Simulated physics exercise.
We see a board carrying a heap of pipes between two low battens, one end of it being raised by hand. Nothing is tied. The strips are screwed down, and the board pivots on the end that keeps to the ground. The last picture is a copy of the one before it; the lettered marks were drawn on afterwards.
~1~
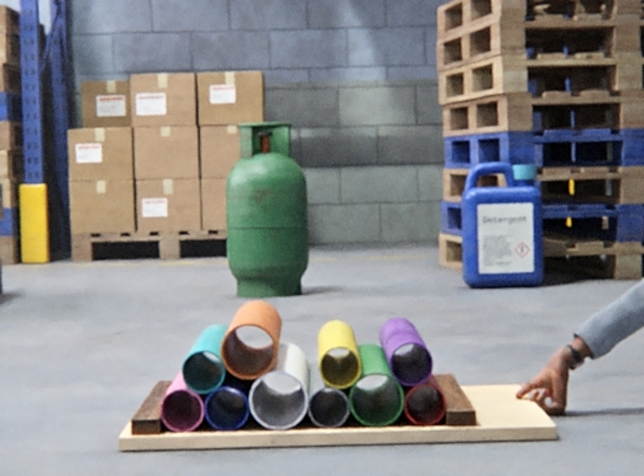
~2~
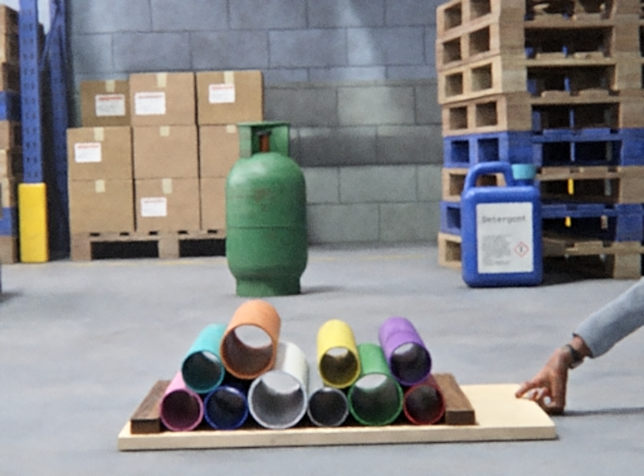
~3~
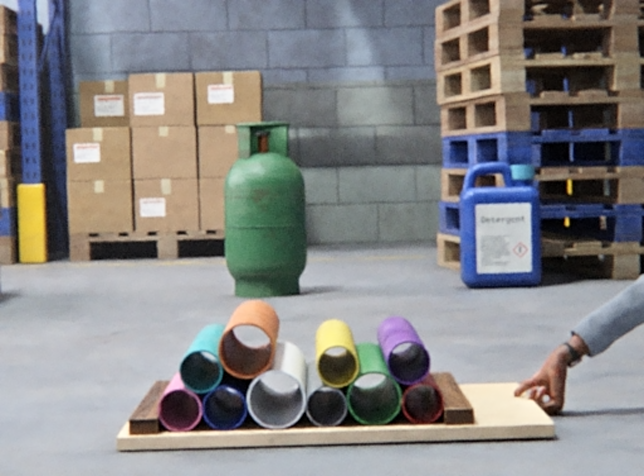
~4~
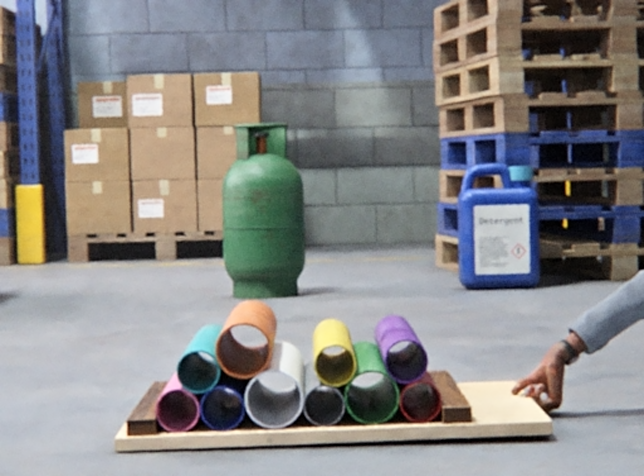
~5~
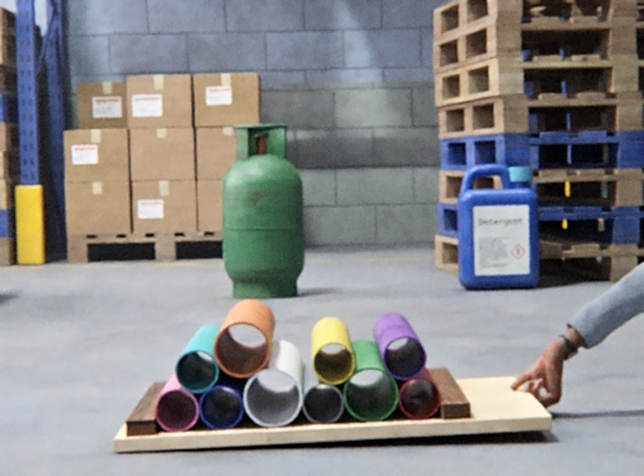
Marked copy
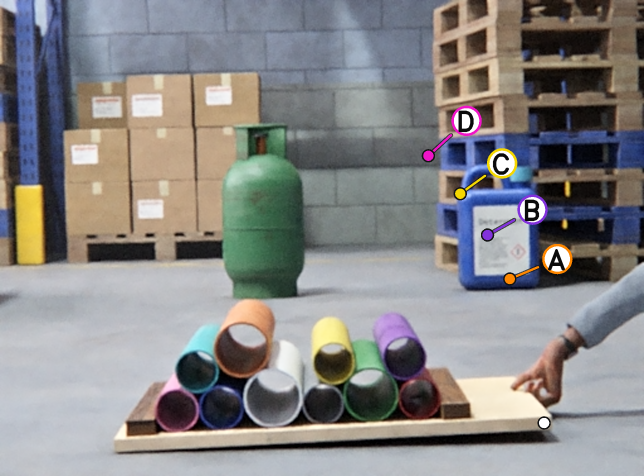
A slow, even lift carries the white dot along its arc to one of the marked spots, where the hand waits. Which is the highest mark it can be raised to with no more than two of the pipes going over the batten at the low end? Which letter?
D is the limit.
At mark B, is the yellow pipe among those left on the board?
The yellow pipe: Yes.
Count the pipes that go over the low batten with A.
At A the number is two.
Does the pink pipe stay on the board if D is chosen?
The pink pipe: Yes.
On the marked copy, A at (510, 279); B at (487, 235); C at (460, 194); D at (429, 156); the white dot at (544, 423).
Taking D. A third of the way, board at 21°.
Two thirds of the way, board at 40°.
When it is over, board at 41°, two over the low batten (turquoise, orange).
As for the rest, A two over the low batten (turquoise, orange); B two over the low batten (turquoise, orange); C two over the low batten (turquoise, orange).
